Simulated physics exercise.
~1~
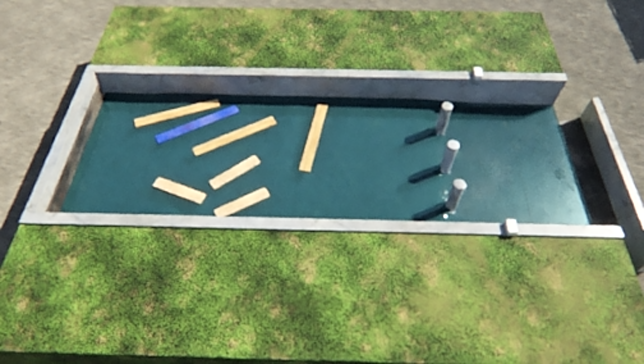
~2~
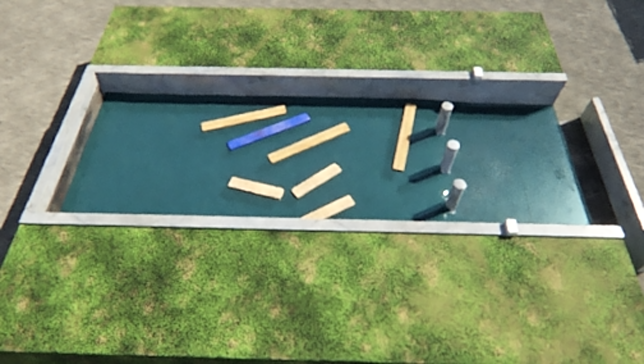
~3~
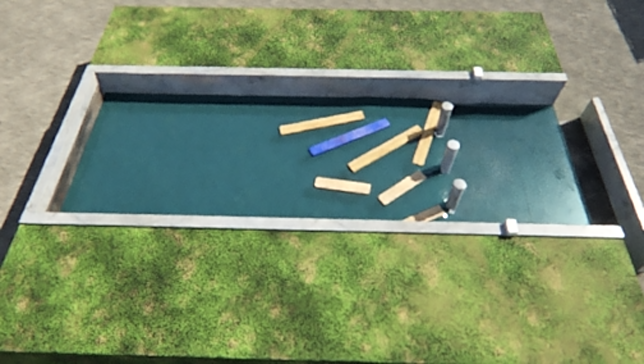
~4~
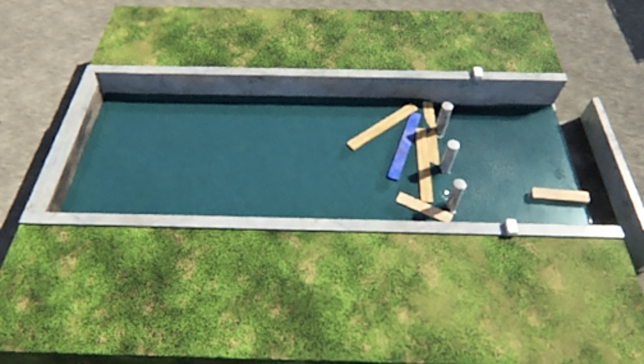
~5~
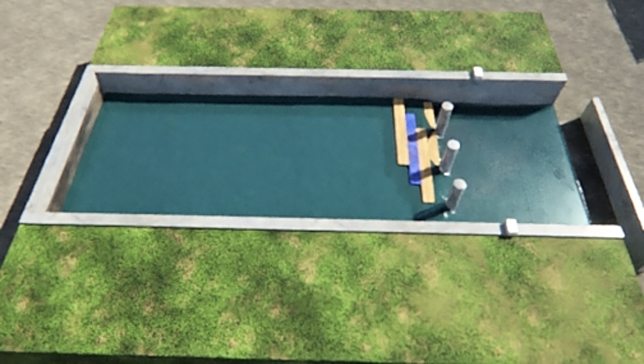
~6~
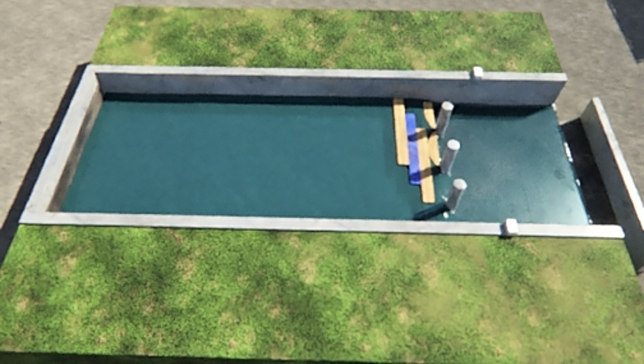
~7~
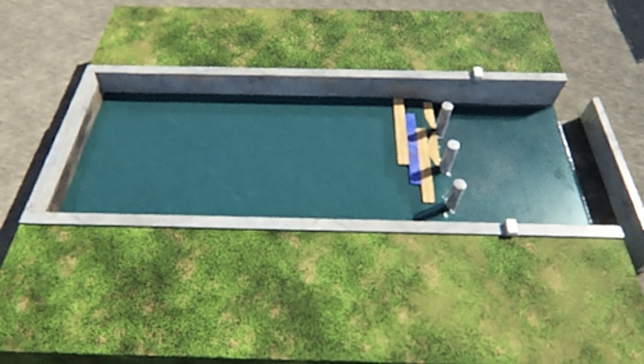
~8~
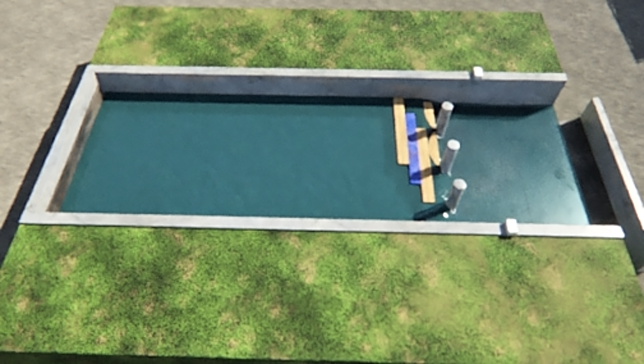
The clip opens on a walled channel of dark water between strips of grass, with six tan planks and one blue plank floating toward the left. They all drift right toward three pale posts standing in the water. The leading tan plank reaches the posts first, and the others close in behind it. Some of the shorter pieces slip past and leave toward the right end, while the blue plank swings upright between longer tan ones. At the end, the blue plank floats motionless against the jam at the posts, short of the white marks on the banks.
